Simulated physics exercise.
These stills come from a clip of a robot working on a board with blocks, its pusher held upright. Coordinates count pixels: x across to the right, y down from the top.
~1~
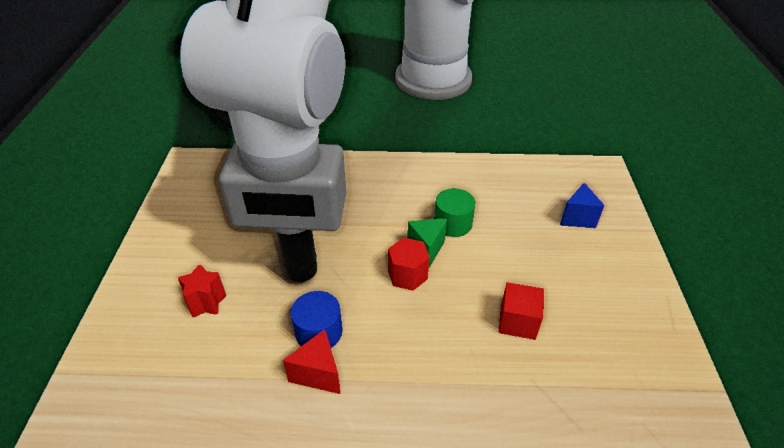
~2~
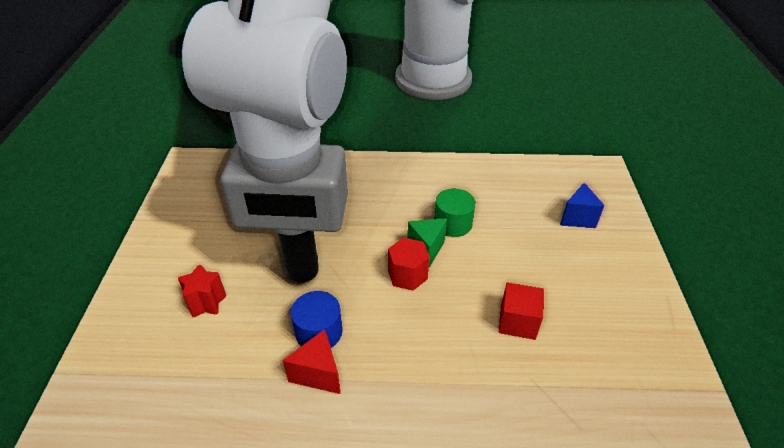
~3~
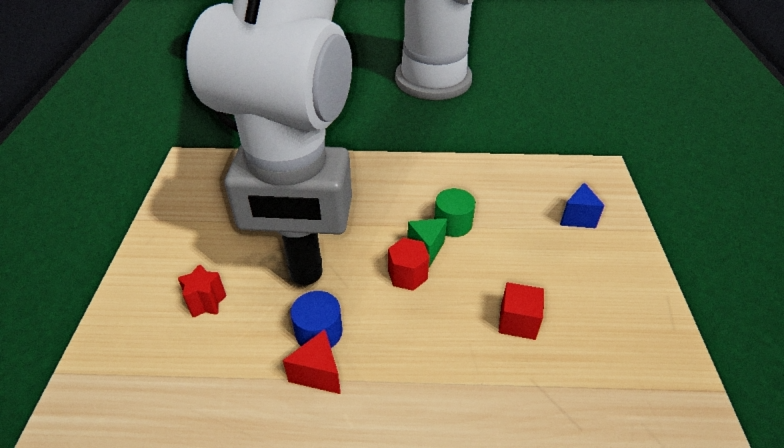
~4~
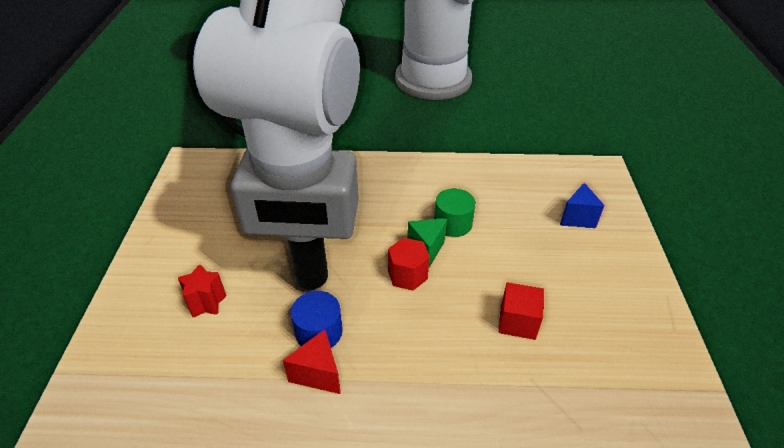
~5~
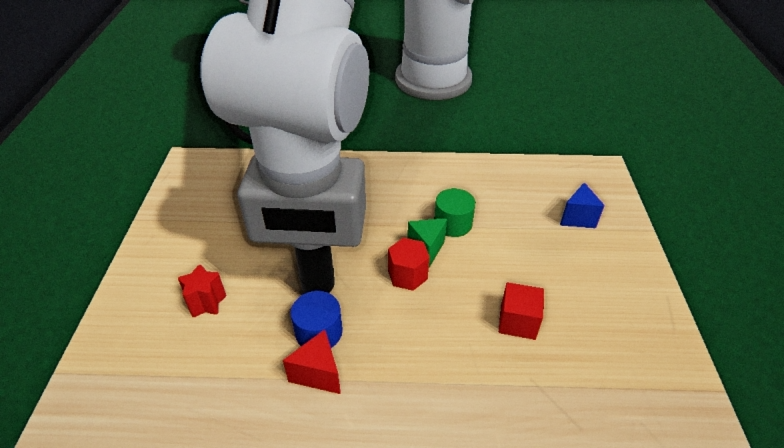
A grey-white robot arm with a black cylindrical tip reaches over a pale wooden board on a green surface, seen from above and in front by a still camera. A blue cylinder touches a red triangle below the tip, with a red star to the left and green pieces, red blocks and a blue triangle rightward. The arm shifts slightly right and toward the viewer, while every block stays still.
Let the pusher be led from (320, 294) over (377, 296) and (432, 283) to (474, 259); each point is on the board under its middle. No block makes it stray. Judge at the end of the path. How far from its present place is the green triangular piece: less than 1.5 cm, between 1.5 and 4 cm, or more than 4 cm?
Once the path is done, the green triangular piece lies 1.5 to 4 cm from its present place.
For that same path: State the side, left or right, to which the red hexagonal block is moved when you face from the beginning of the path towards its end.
Moves left.
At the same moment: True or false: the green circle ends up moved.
It is true.
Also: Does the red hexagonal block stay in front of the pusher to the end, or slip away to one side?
When the path ends, it will sit ahead of the pusher.
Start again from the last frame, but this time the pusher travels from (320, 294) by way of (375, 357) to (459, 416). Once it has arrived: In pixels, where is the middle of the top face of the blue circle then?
Near (331, 354).
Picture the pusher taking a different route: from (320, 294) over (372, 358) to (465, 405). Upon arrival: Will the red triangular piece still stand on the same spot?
No
On the path given first. One third of the way, pusher (377, 287); nothing pushed yet.
Two thirds of the way, pusher (432, 274); red hexagonal block (450, 237), turned 30° anticlockwise; green triangular piece (441, 216), turned 70° anticlockwise; green circle (456, 197).
At the end, pusher (476, 250); blue circle in place; red hexagonal block (484, 213), turned 70° anticlockwise; green triangular piece (441, 213), turned 105° anticlockwise; green circle (456, 194).
